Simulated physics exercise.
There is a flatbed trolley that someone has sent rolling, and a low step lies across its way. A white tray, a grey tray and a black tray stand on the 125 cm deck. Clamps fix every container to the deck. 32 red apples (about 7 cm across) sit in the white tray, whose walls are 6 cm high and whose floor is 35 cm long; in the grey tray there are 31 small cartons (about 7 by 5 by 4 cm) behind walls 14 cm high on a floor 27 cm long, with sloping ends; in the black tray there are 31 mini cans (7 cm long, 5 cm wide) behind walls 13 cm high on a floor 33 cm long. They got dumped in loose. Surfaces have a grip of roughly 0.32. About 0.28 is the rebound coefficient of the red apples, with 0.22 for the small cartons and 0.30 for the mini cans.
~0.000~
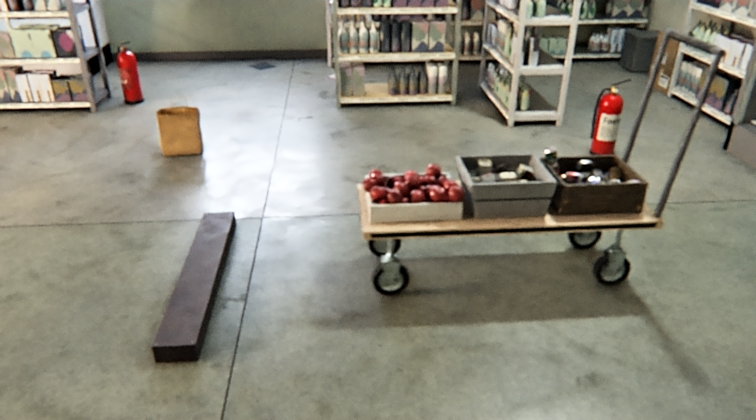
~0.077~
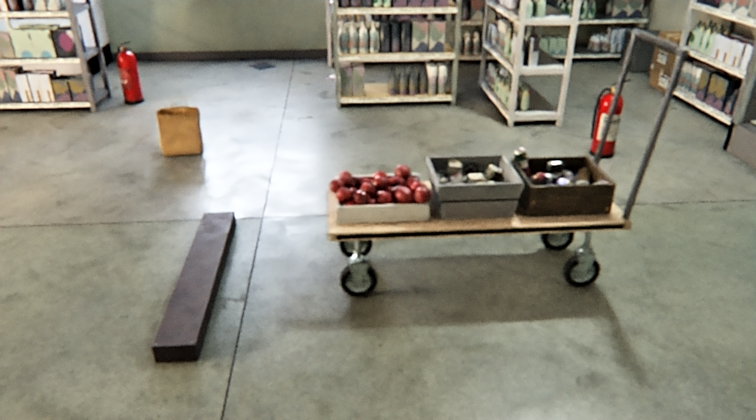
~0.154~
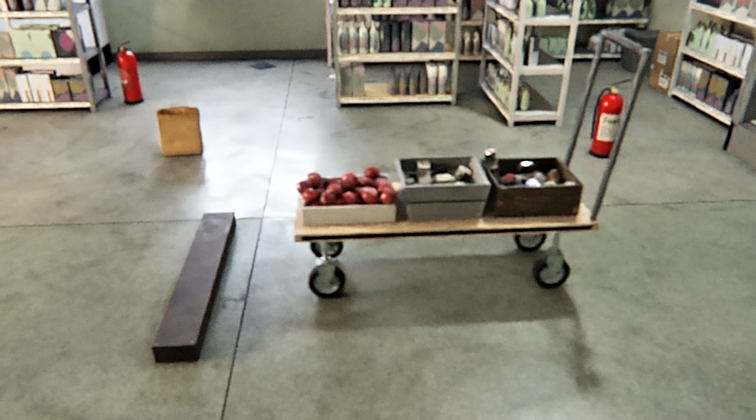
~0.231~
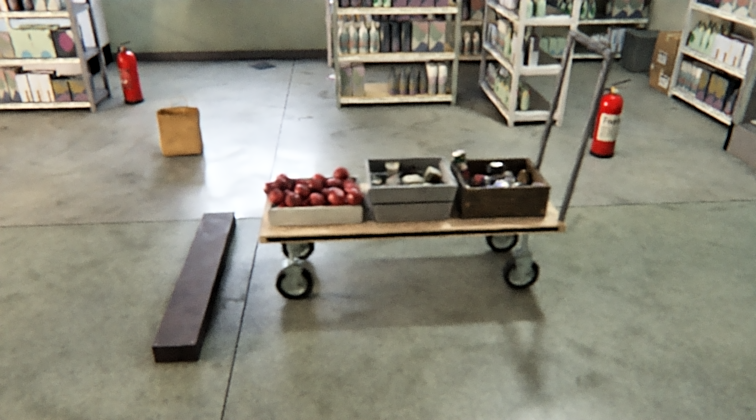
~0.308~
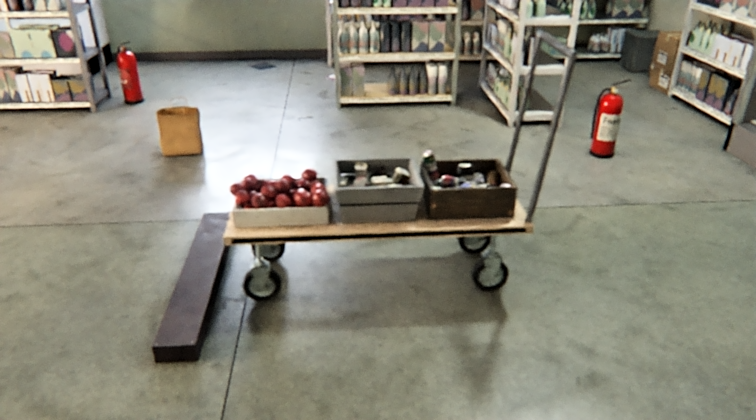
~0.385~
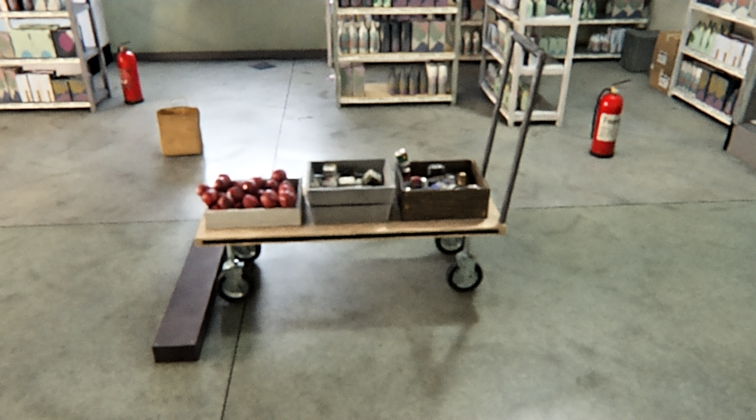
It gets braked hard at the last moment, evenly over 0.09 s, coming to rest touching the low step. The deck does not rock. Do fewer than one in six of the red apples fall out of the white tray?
No, more than one in six fall out.
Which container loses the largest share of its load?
That's the white tray.
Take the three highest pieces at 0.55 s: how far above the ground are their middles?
Roughly 50 centimetres.
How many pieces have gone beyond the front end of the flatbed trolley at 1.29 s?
Roughly 8 pieces.
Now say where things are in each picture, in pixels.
In the first picture (each is followed by its nearest rim corner in this view), white tray, (374, 205); grey tray, (474, 184); 68 cm short of the stop; none out.
The second picture shows white tray, (340, 207); grey tray, (440, 185); 54 cm short of the stop.
The third picture shows white tray, (305, 208); grey tray, (406, 186); 40 cm short of the stop.
The fourth picture shows white tray, (271, 209); grey tray, (372, 188); 27 cm short of the stop.
The fifth picture shows white tray, (236, 210); grey tray, (337, 189); 13 cm short of the stop.
The sixth picture shows white tray, (207, 211); grey tray, (309, 190); stopping; 1 out, the lowest apple at (204, 191).
After 0.43 s, white tray 30 in, 2 out, grey tray 31 in, 0 out and black tray 31 in, 0 out.
After 0.55 s, white tray 26 in, 6 out, grey tray 31 in, 0 out and black tray 30 in, 1 out.
After 0.78 s, white tray 24 in, 8 out, grey tray 31 in, 0 out and black tray 30 in, 1 out.
Final count (at 1.29 s), white tray 23 in, 9 out, grey tray 31 in, 0 out and black tray 30 in, 1 out. Asked share, 9 of 32, 28 per cent.
